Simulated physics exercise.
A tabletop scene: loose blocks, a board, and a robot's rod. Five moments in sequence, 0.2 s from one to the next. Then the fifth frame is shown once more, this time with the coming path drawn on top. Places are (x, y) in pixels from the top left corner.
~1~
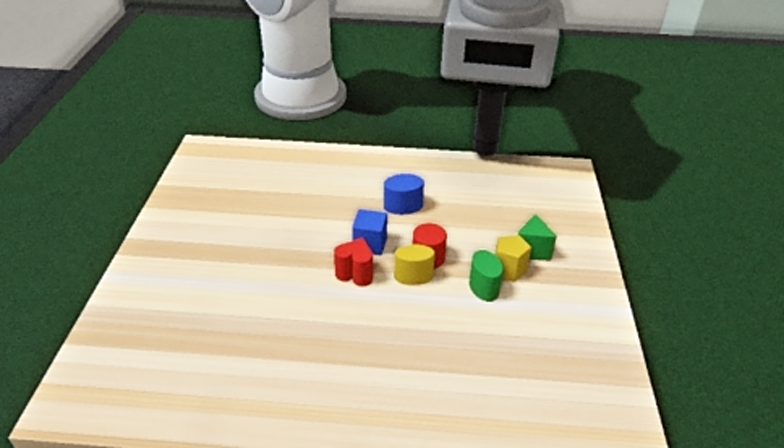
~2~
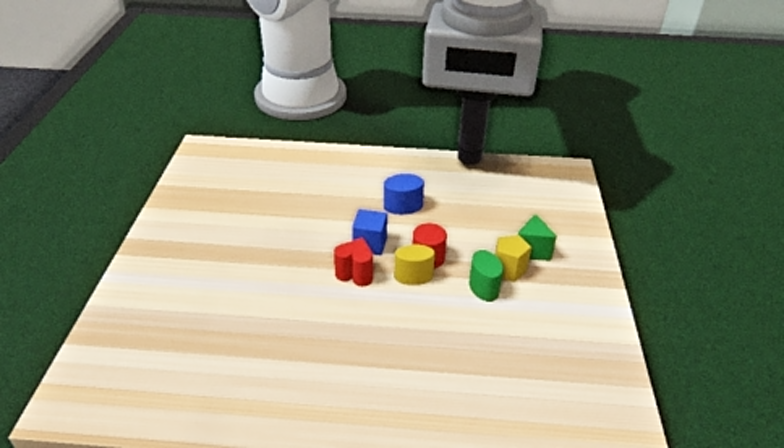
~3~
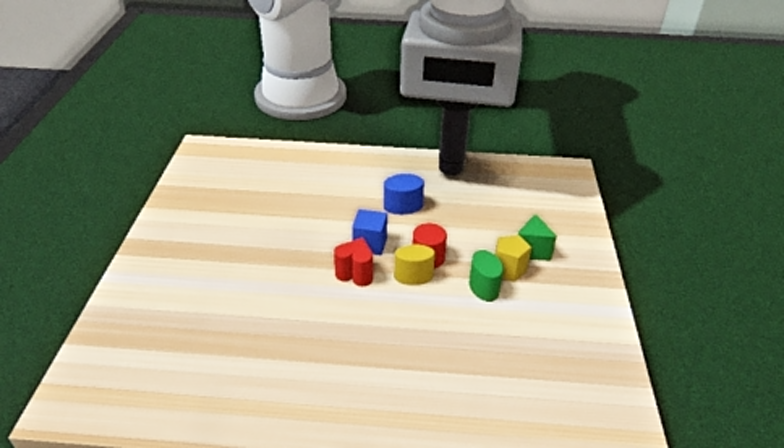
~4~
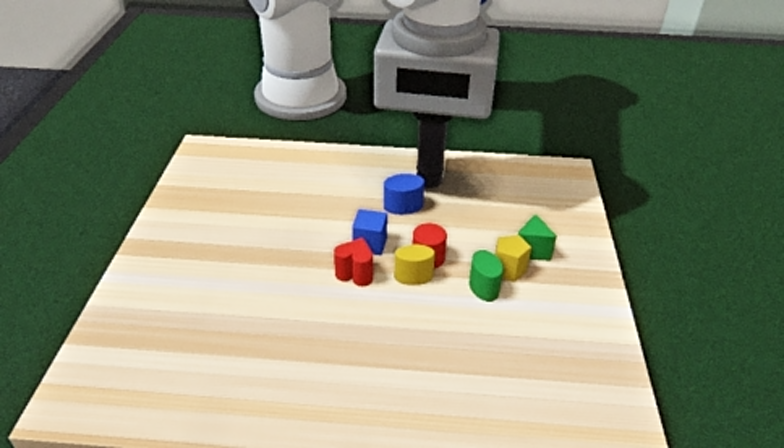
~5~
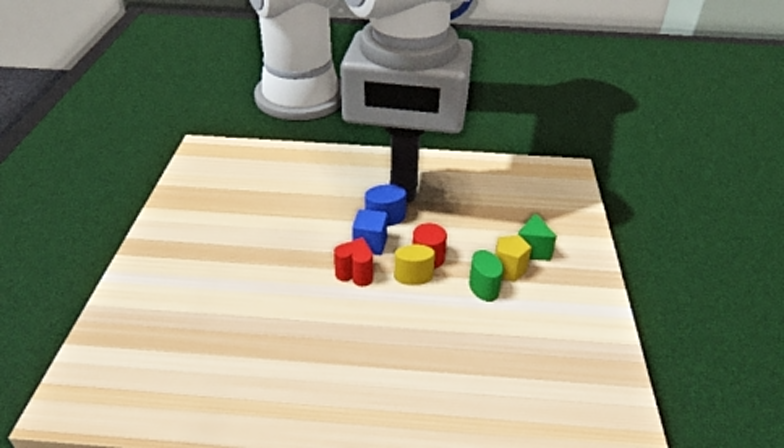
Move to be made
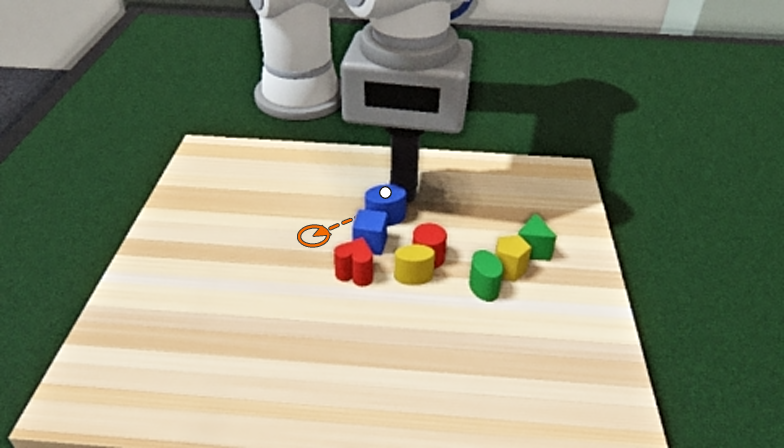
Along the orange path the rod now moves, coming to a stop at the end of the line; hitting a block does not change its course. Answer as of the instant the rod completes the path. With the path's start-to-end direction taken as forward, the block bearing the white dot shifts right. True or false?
That claim is false.
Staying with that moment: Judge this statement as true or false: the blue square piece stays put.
False - the claim does not hold.
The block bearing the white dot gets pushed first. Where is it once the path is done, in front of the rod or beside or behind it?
The block lies off to the side or behind.
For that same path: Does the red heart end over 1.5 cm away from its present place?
I expect not.
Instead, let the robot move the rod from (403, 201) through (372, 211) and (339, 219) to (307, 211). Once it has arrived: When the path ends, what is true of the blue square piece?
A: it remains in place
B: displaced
The answer is B.
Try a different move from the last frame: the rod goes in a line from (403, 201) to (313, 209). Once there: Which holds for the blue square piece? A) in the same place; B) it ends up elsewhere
My pick is A.
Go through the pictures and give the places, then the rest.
In the first picture, tip of the rod (485, 150), middles of tops, red heart (355, 249), blue square piece (370, 219), blue oval block (404, 181).
In the second picture, rod (470, 159), nothing pushed.
In the third picture, rod (451, 169), nothing pushed.
In the fourth picture, rod (429, 181), nothing pushed.
In the fifth picture, rod (403, 196), red heart (355, 249), blue square piece (370, 219), blue oval block (385, 193).
The line goes from (403, 201) over (374, 211) and (344, 223) to (314, 236); the dot is on the blue oval block.
On the path given first. One third of the way, rod (372, 206); blue square piece (366, 226), turned 30° anticlockwise; blue oval block (361, 206).
Two thirds of the way, rod (342, 218); red heart (356, 256), turned 25° clockwise; blue square piece (364, 232), turned 50° anticlockwise; blue oval block (336, 220), turned 30° anticlockwise.
At the end, rod (313, 230); red heart (356, 257), turned 25° clockwise; blue square piece (364, 232), turned 50° anticlockwise; blue oval block (323, 231), turned 55° anticlockwise.
